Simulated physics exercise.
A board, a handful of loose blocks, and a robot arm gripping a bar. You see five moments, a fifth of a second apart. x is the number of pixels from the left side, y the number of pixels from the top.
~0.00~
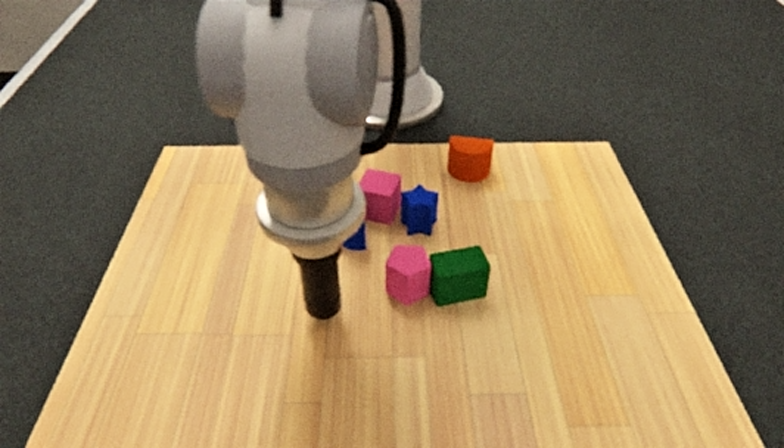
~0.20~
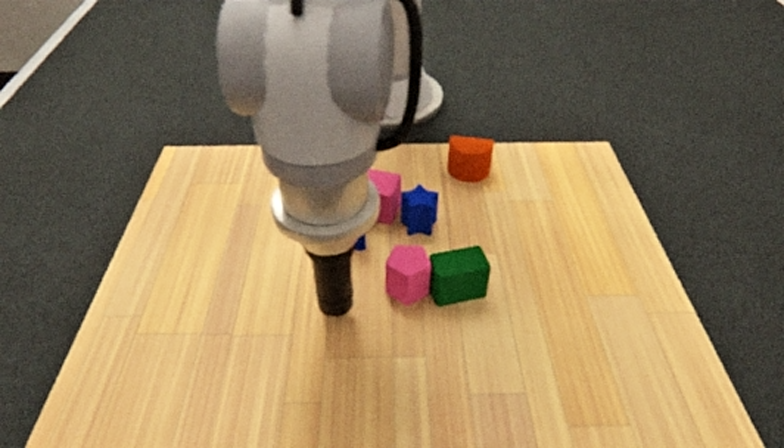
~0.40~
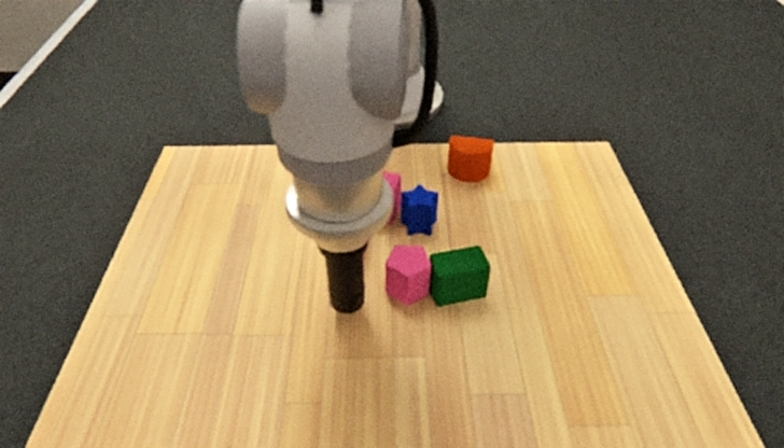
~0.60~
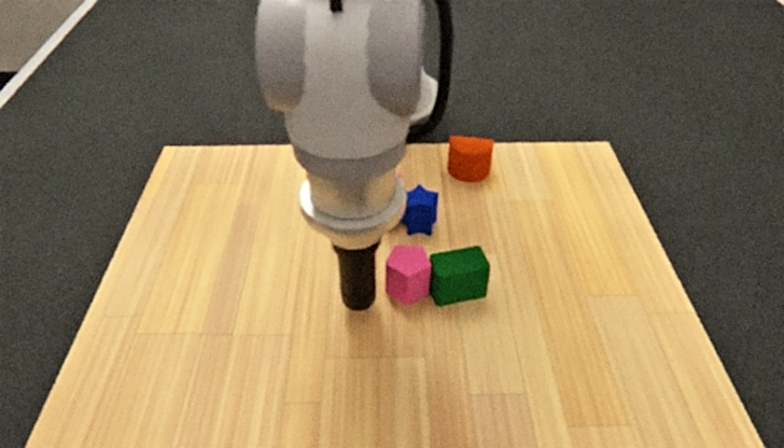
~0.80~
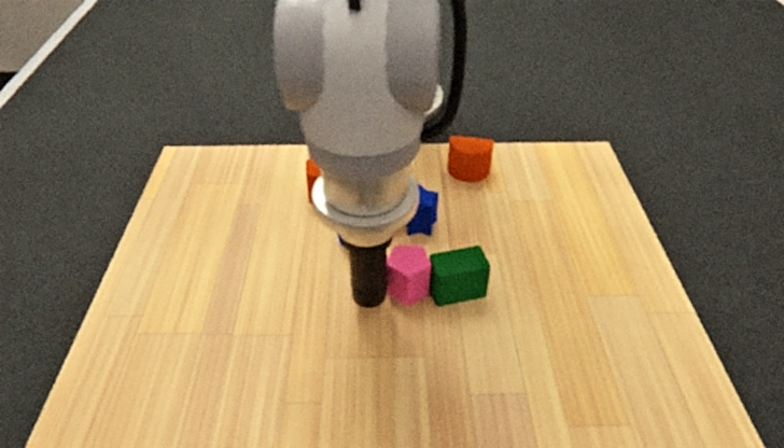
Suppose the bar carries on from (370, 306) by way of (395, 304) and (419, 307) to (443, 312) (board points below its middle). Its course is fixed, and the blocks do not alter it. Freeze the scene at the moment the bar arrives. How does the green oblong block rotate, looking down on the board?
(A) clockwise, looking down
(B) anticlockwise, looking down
Correct choice: A.
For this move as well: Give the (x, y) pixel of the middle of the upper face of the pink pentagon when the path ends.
About (428, 250).
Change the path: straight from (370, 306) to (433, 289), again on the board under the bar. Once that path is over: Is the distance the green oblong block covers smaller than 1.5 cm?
Answer: No.
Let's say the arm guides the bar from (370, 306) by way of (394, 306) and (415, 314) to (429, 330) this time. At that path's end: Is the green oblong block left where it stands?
No, I don't think so.
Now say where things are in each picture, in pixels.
The first picture shows bar tip at (324, 307); block tops, pink pentagon at (409, 259); green oblong block at (460, 260).
The second picture shows bar at (336, 304); blocks unchanged.
The third picture shows bar at (348, 301); blocks unchanged.
The fourth picture shows bar at (359, 298); blocks unchanged.
The fifth picture shows bar at (370, 295); pink pentagon at (409, 259); green oblong block at (460, 260).
The first path, step by step. Halfway along, bar at (408, 295); pink pentagon at (427, 251), turned 20° anticlockwise; green oblong block at (477, 255), turned 25° clockwise.
At the end, bar at (444, 301); pink pentagon at (428, 250), turned 25° anticlockwise; green oblong block at (478, 255), turned 25° clockwise.
